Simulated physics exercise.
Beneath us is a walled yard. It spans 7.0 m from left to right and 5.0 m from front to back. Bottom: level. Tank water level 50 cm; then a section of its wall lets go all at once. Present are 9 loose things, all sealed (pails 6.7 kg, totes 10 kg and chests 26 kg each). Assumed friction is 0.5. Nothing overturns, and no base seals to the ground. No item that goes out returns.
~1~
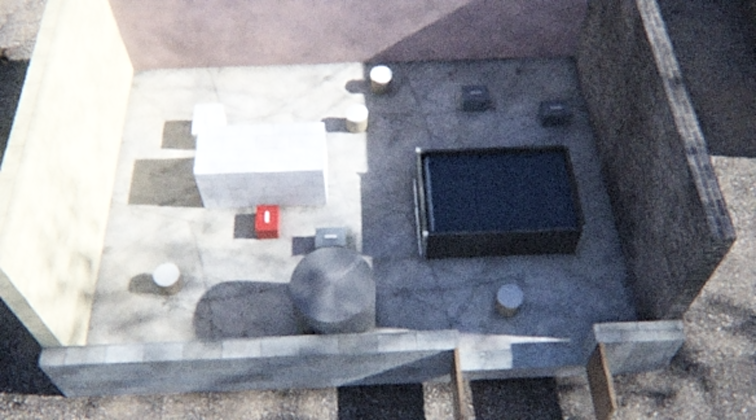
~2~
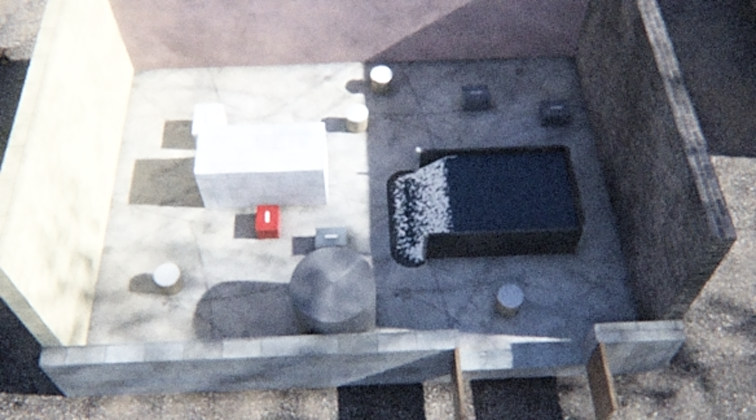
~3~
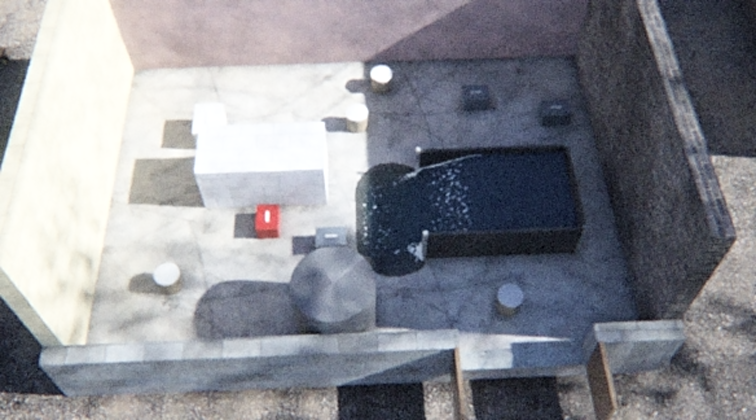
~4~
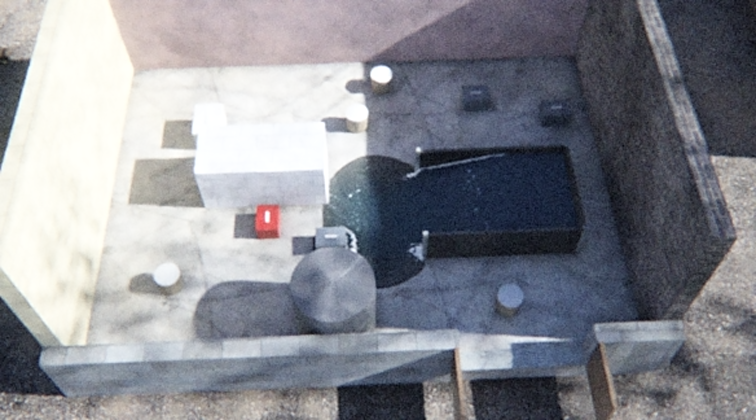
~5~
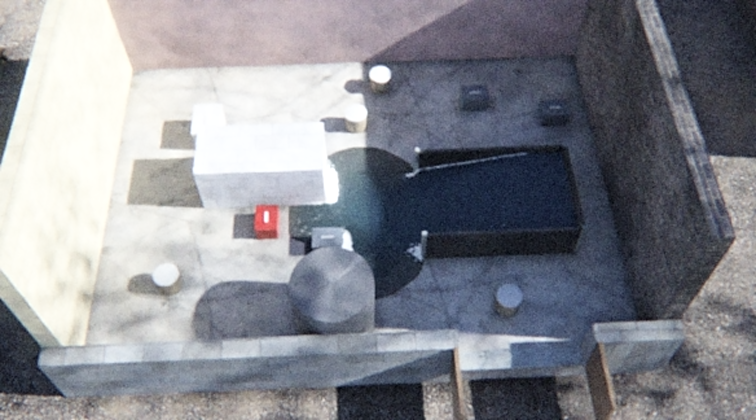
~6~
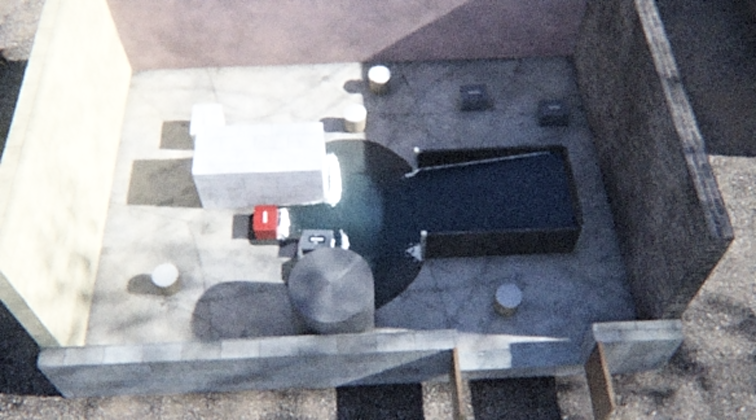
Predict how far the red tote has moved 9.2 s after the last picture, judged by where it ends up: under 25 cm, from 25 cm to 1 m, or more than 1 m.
It is swept a long way.
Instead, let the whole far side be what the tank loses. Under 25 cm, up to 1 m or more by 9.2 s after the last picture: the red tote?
The answer: The red tote stays more or less still.
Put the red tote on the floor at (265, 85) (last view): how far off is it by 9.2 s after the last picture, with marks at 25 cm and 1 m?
It slides a little.
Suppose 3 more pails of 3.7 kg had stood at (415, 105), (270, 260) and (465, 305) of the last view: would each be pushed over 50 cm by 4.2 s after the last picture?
So that's within the threshold, beyond the threshold and within the threshold, in that sequence.
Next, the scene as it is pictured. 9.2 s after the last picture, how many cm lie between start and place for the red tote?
Some 150 cm, give or take.
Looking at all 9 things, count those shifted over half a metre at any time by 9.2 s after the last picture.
I count 4.
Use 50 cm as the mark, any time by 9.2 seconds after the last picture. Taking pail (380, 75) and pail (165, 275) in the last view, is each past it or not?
Taking them in order: Fell shy and exceeded.
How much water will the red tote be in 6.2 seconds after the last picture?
I'd say around 6 cm.
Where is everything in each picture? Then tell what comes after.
The first frame shows the red tote at (267, 217) rests on the ground; 2.5 m2 under water; 0 of 9 have shifted.
The second frame shows the red tote at (267, 217) rests on the ground; 3.2 m2 under water; 0 of 9 have shifted.
The third frame shows the red tote at (267, 217) rests on the ground; 4.0 m2 under water; 0 of 9 have shifted.
The fourth frame shows the red tote at (267, 217) rests on the ground; 4.9 m2 under water; 0 of 9 have shifted.
The fifth frame shows the red tote at (266, 217) rests on the ground; 5.7 m2 under water; 0 of 9 have shifted.
The sixth frame shows the red tote at (265, 217) rests on the ground; water covers 6.3 m2; 1 of 9 have shifted.
Then, 1.2 s after the last picture the red tote is near (134, 252), 1.8 m from its start, aground; 0 of 9 are out; 0 afloat.
Then, 3.8 s after the last picture the red tote is near (127, 292), 2.0 m from its start, afloat; 0 of 9 are out; 3 afloat.
Then, 6.2 s after the last picture the red tote is near (167, 279), 1.5 m from its start, aground; 0 of 9 are out; 0 afloat.
Then, 9.2 s after the last picture the red tote is near (165, 278), 1.5 m from its start, aground; 0 of 9 are out; 0 afloat.
